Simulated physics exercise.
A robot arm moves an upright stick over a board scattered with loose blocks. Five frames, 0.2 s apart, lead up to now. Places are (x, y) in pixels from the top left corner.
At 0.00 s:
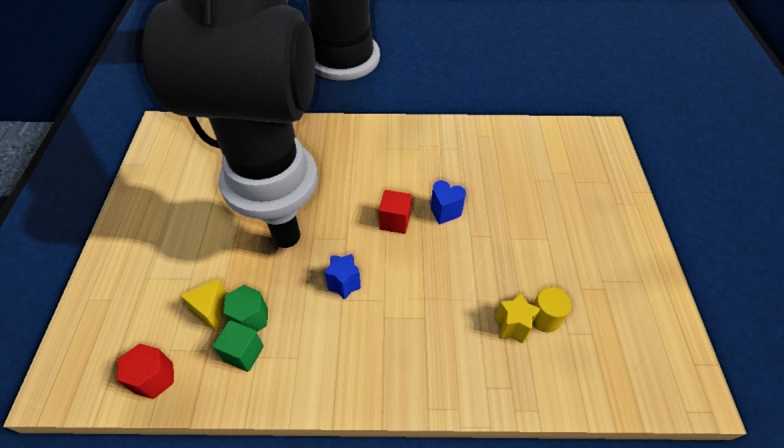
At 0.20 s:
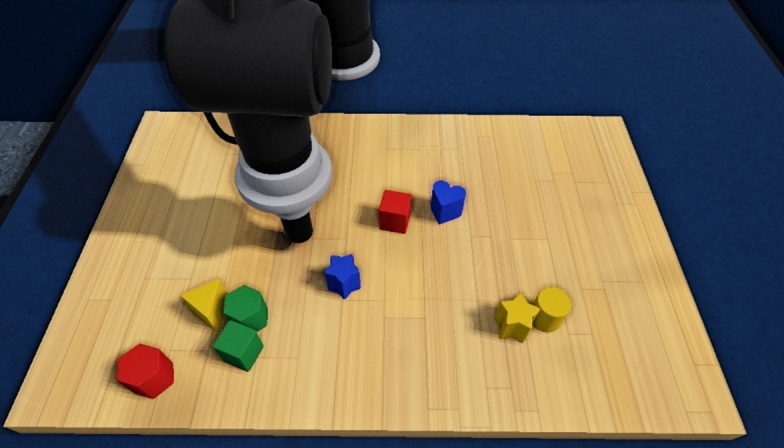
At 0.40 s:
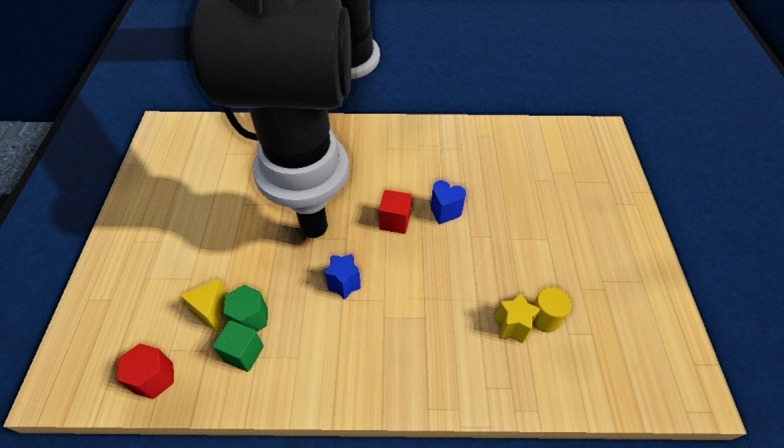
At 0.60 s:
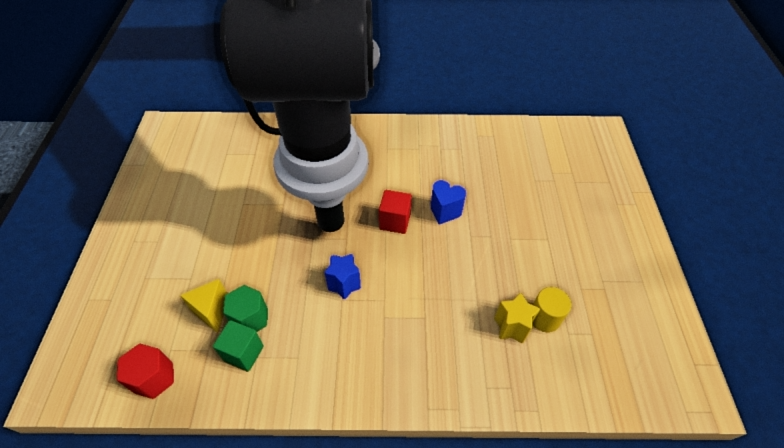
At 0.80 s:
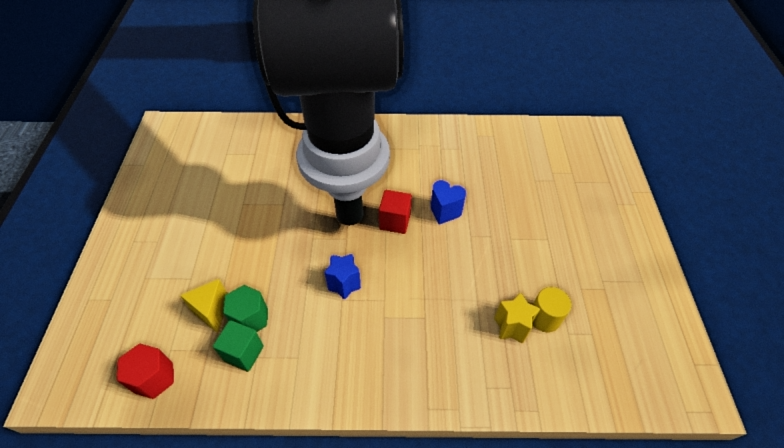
In this clip, a black robot arm above a wooden board of scattered red, blue, green and yellow blocks moves its stick steadily right and slightly away, passing behind the blue star to beside the red cube, while the blocks stay still.
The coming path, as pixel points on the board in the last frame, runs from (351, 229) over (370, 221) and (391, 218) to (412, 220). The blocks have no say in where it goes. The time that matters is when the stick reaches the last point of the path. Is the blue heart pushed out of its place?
I believe so.
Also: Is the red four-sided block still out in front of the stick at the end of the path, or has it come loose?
At that point it is up front.
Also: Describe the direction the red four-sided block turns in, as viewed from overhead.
Seen from above, counterclockwise.
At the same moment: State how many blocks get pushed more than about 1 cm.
Moved: Exactly two.
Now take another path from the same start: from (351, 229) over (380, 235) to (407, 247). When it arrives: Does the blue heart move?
I expect not.
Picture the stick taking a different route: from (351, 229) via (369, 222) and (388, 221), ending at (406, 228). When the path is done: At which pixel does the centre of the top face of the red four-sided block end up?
For the centre of its top, I'd go with (434, 203).
The first path, step by step. Halfway along, stick (382, 205); red four-sided block (409, 201).
At the end, stick (413, 207); blue star unmoved; red four-sided block (442, 201), turned 25° anticlockwise; blue heart (465, 189).
